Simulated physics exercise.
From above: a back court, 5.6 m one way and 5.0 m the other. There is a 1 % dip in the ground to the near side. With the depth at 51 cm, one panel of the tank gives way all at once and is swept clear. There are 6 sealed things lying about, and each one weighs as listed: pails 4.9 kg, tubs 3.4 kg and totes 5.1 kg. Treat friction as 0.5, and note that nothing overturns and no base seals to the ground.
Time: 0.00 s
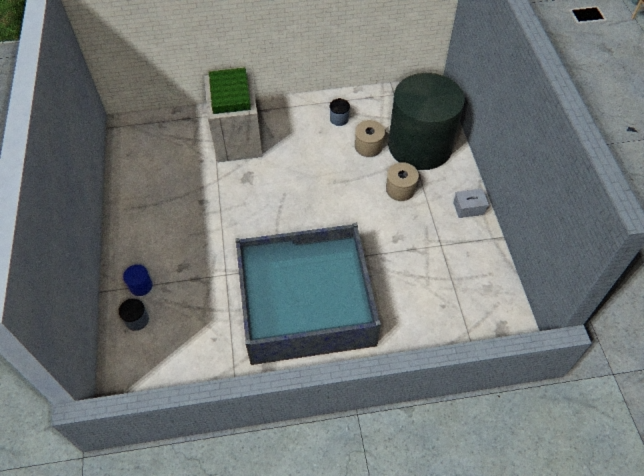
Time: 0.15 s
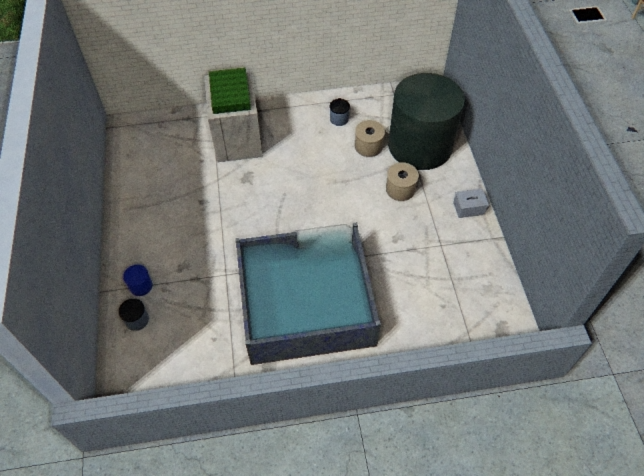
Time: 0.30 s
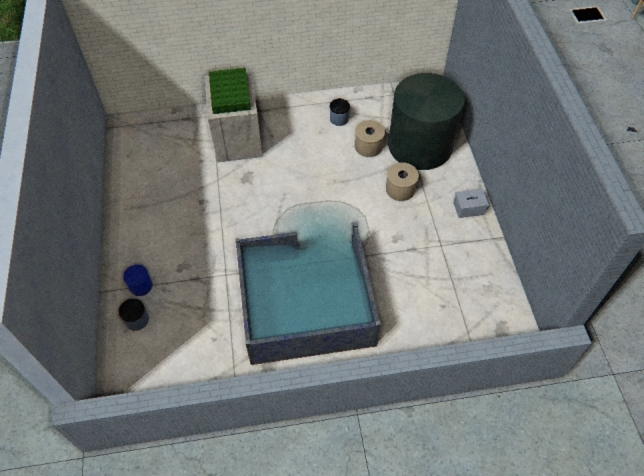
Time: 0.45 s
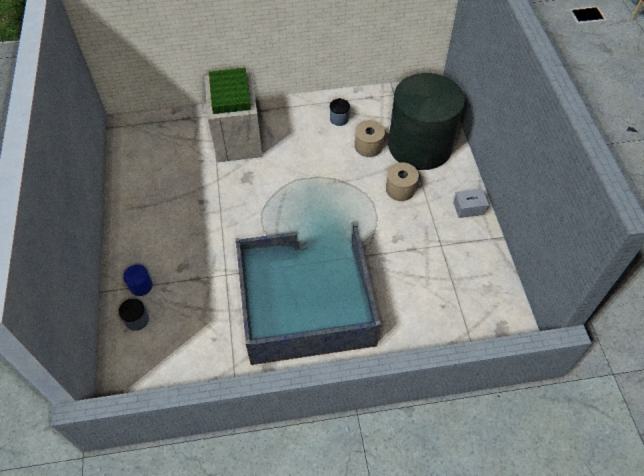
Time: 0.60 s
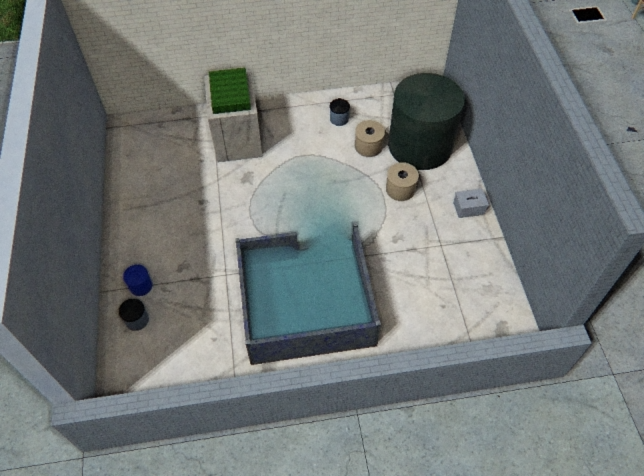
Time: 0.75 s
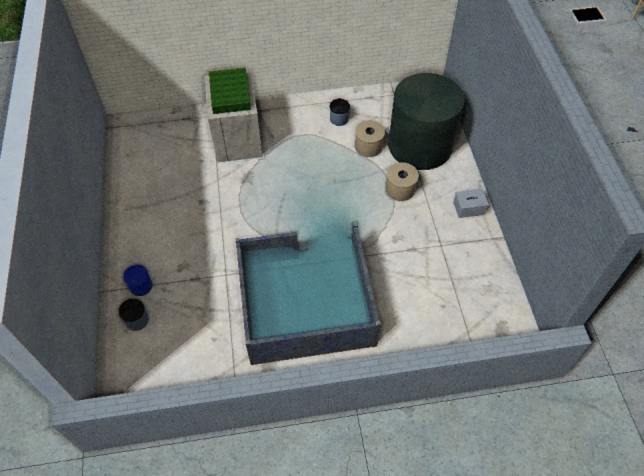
Water poured out through a gap that opened in the back wall of a square tank and spread across the pale courtyard floor in a widening round pool, while the surrounding tubs and containers stayed put.
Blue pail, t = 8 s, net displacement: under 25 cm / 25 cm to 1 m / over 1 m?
Under 25 cm.
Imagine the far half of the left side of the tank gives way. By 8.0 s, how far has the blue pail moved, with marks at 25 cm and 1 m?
With that failure, the blue pail lands a long way off.
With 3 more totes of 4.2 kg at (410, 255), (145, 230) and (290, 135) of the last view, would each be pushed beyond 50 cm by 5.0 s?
Respectively: Smaller, smaller, greater.
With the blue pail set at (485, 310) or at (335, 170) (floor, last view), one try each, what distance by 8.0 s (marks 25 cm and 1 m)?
Nearly still; swept far.
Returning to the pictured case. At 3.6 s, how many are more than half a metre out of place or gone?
That would be 3.
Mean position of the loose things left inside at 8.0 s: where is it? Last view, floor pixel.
Close to (345, 232).
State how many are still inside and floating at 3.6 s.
Count: 3.
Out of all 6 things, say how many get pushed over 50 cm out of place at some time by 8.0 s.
That comes to 4.
After 1.6 s the blue pail is near (136, 275), 0.0 m from its start, aground; 1 afloat.
After 3.6 s the blue pail is near (136, 275), 0.0 m from its start, aground; 3 afloat.
After 5.6 s the blue pail is near (136, 275), 0.0 m from its start, aground; 3 afloat.
After 8.0 s the blue pail is near (136, 275), 0.0 m from its start, aground; 3 afloat.
